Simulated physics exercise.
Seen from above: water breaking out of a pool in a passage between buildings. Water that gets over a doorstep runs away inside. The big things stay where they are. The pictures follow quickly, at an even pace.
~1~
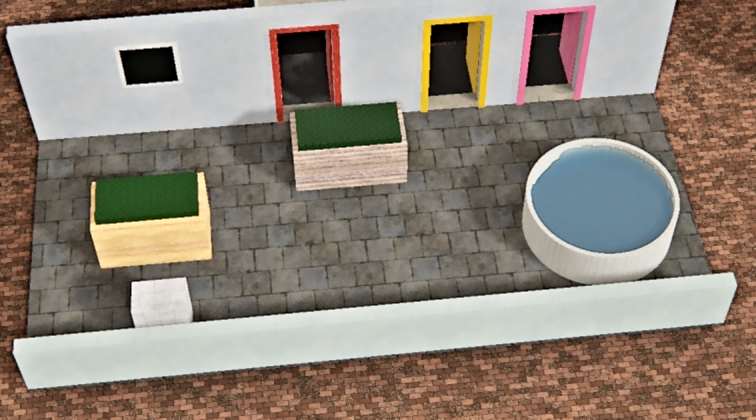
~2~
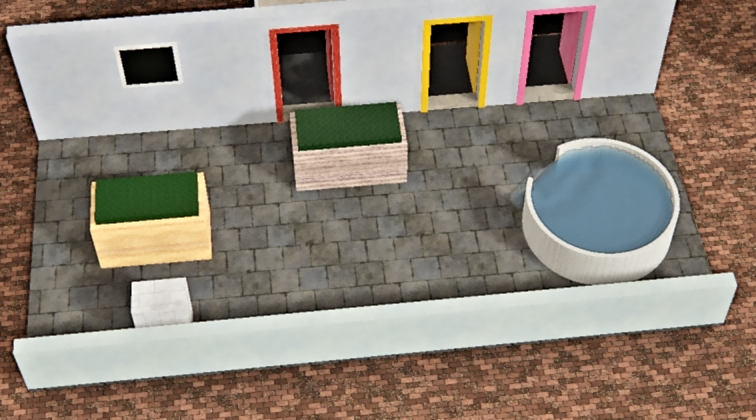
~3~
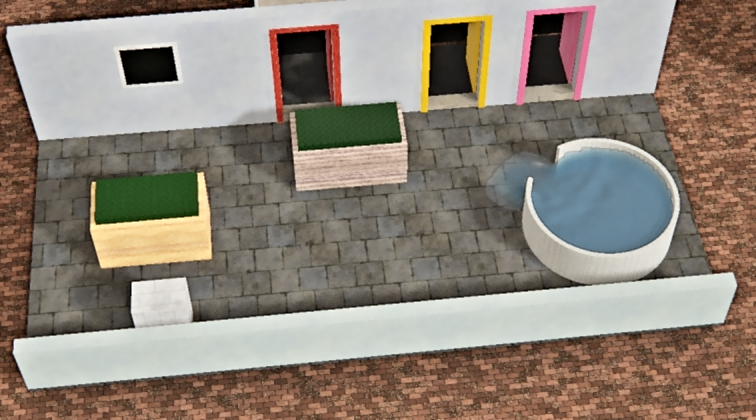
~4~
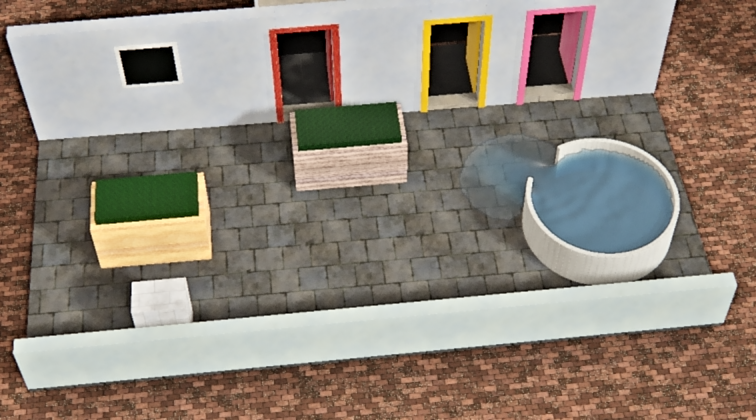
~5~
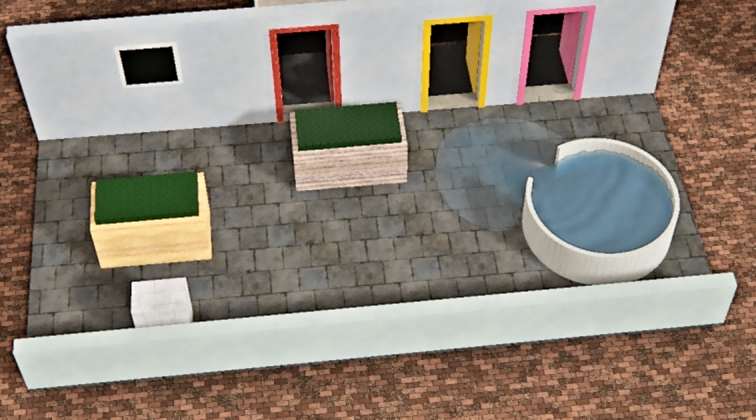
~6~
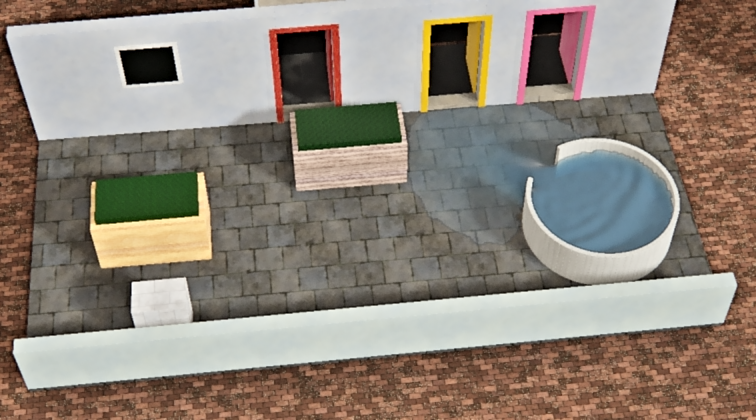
A round pool's wall opens on its far left side and water spreads across the paving.
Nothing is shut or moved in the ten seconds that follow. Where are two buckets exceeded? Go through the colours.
One by one: The red door admits no more than that; the pink door admits no more than that; the yellow door lets in a lot.
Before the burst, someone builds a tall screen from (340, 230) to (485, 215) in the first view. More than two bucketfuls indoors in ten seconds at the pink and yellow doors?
In short: Pink door is under; yellow door goes over.
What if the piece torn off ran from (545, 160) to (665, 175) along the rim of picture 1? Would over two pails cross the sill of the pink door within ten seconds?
One by one: Pink door passes that mark.
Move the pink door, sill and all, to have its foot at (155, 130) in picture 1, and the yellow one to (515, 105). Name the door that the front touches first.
It is the one in yellow.
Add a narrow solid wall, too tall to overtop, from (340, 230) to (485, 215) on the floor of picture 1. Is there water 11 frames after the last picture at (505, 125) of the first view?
Verdict: Wet.
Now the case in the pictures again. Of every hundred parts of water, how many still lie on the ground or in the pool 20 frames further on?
Close to 92 %.
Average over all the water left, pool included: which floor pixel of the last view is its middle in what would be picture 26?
I would point to (503, 195).
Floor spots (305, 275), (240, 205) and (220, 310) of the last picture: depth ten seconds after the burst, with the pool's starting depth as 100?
In that order: 6, 2 and 4 per cent.
A moment on, water covers 20 % of the floor; the red door wet at the sill, nothing in, the pink door wet at the sill, nothing in, the yellow door over two buckets in.
Next, water covers 30 % of the floor; the red door wet at the sill, nothing in, the pink door under two buckets in, the yellow door far over two buckets in.
Then, water covers 45 % of the floor; the red door wet at the sill, nothing in, the pink door under two buckets in, the yellow door far over two buckets in.
Later, water covers 70 % of the floor; the red door wet at the sill, nothing in, the pink door under two buckets in, the yellow door far over two buckets in.
In the end, water covers 85 % of the floor; the red door wet at the sill, nothing in, the pink door under two buckets in, the yellow door far over two buckets in.
